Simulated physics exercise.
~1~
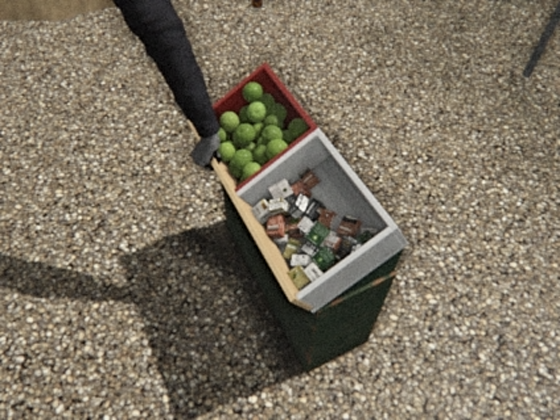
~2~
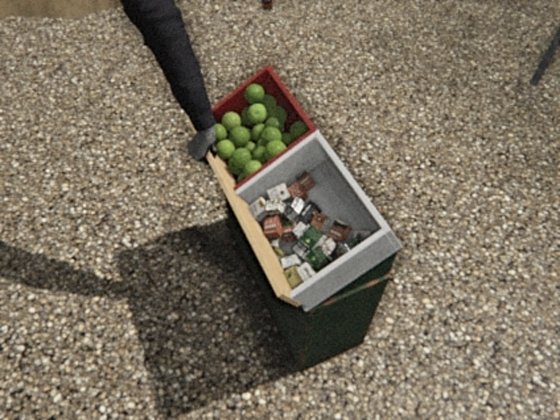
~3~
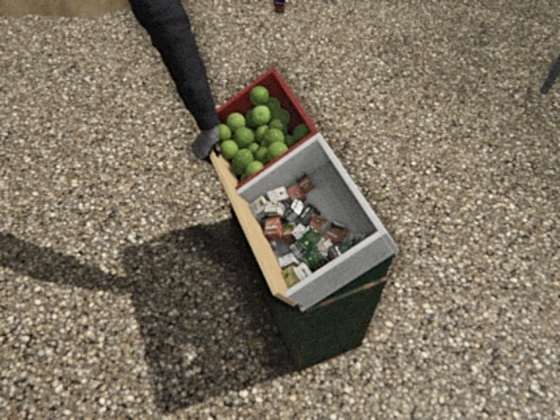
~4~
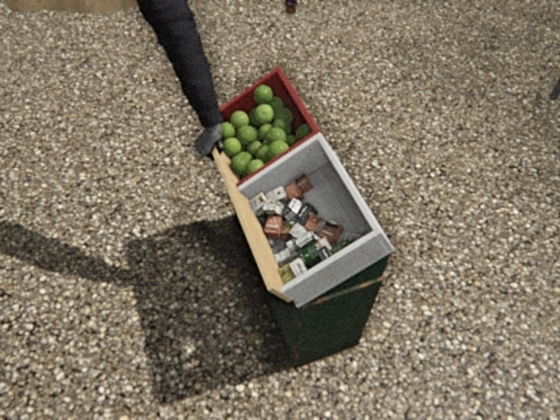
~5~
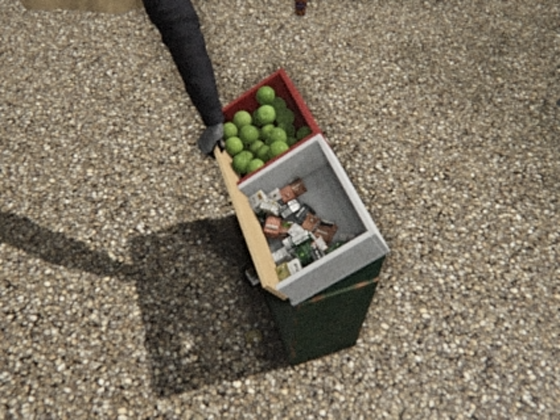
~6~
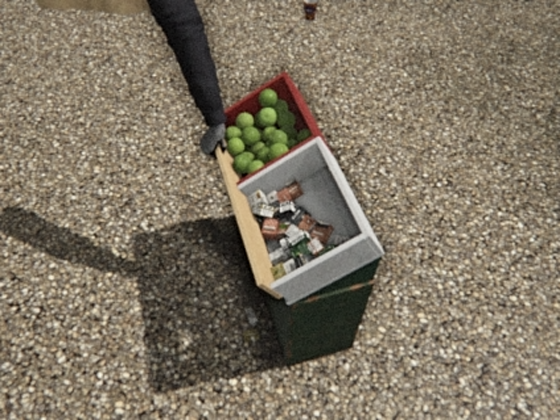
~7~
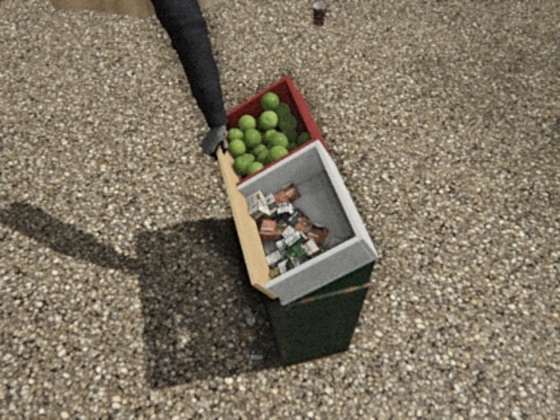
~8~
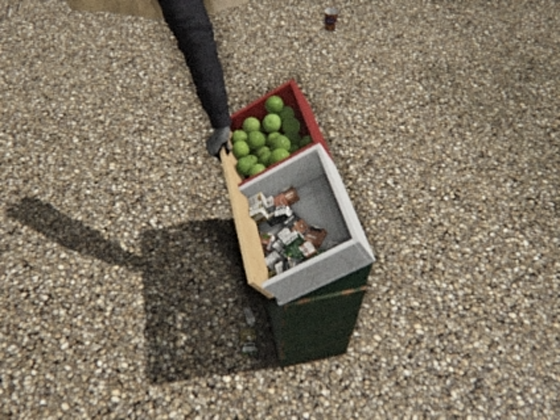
On sunlit, pebbly ground seen from above at an angle, two open bins stand side by side on a dark green base. The red one behind holds green apples, and the grey-white one in front holds small cartons in mixed colours, with a pale wooden board along their left side. A dark-sleeved arm reaches down from the top and keeps its hand at the board's far end. As the view drifts slightly, the cartons shift and settle toward the board, and a few slip out. The apples barely move, and at the end they and most cartons remain inside.
